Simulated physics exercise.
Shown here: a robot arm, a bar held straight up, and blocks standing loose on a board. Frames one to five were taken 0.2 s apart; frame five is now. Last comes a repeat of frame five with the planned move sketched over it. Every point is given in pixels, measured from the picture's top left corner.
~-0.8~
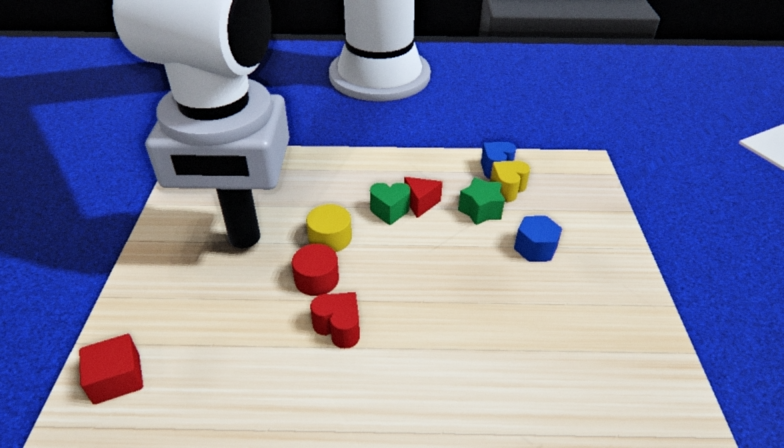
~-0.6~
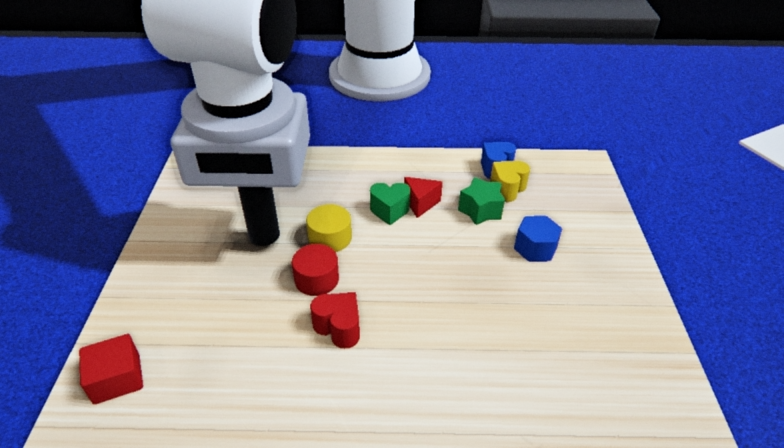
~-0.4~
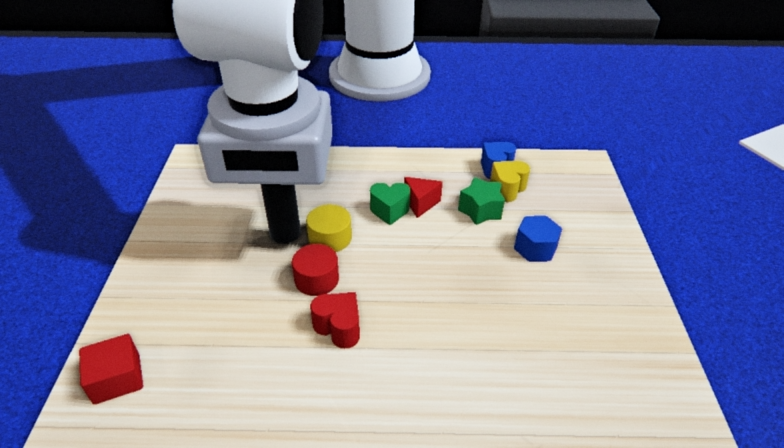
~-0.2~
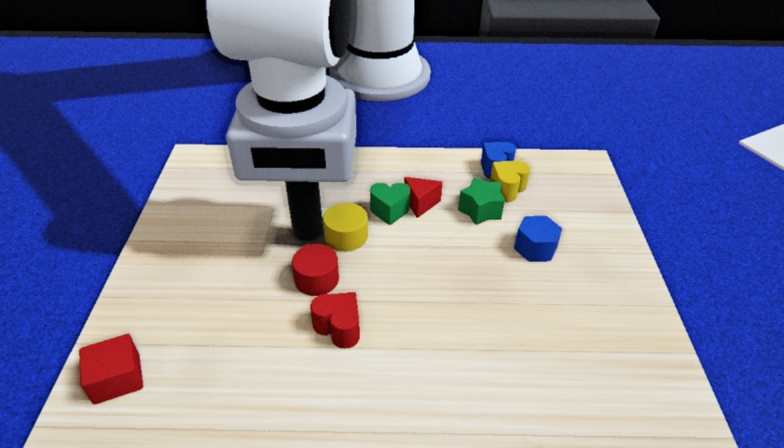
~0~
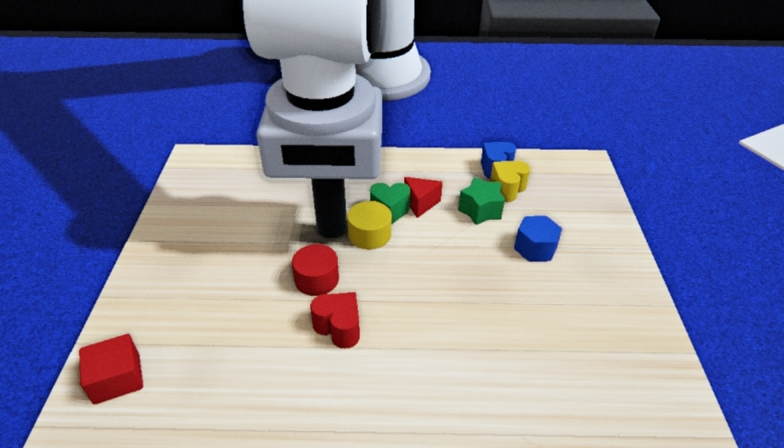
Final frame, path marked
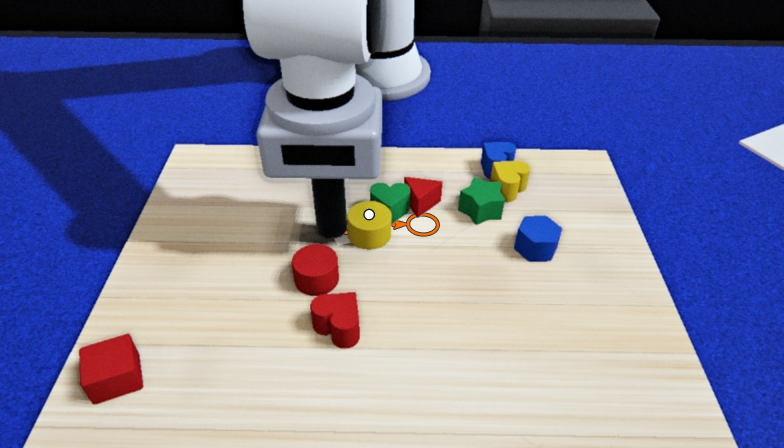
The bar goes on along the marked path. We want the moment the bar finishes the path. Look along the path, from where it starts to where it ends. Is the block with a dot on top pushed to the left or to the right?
Shifted right.
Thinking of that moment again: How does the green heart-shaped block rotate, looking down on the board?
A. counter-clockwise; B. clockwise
I choose A.
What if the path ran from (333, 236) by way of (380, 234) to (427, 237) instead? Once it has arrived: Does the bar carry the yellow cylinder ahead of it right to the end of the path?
Yes, that is what happens.
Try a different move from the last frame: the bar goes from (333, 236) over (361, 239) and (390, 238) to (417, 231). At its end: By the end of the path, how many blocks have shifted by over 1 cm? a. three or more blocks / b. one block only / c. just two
I choose b.
Path on the board, from (333, 236) over (377, 226) to (423, 224); the dot is on the yellow cylinder.
What follows on the original path. One third of the way, bar at (362, 221); yellow cylinder at (398, 215); green heart-shaped block at (395, 190), turned 35° anticlockwise.
Two thirds of the way, bar at (393, 217); yellow cylinder at (425, 219); green heart-shaped block at (398, 186), turned 40° anticlockwise; red triangular block at (426, 183), turned 20° clockwise.
At the end, bar at (423, 216); red cylinder in place; yellow cylinder at (447, 225); green heart-shaped block at (399, 185), turned 45° anticlockwise; red triangular block at (426, 182), turned 15° clockwise.
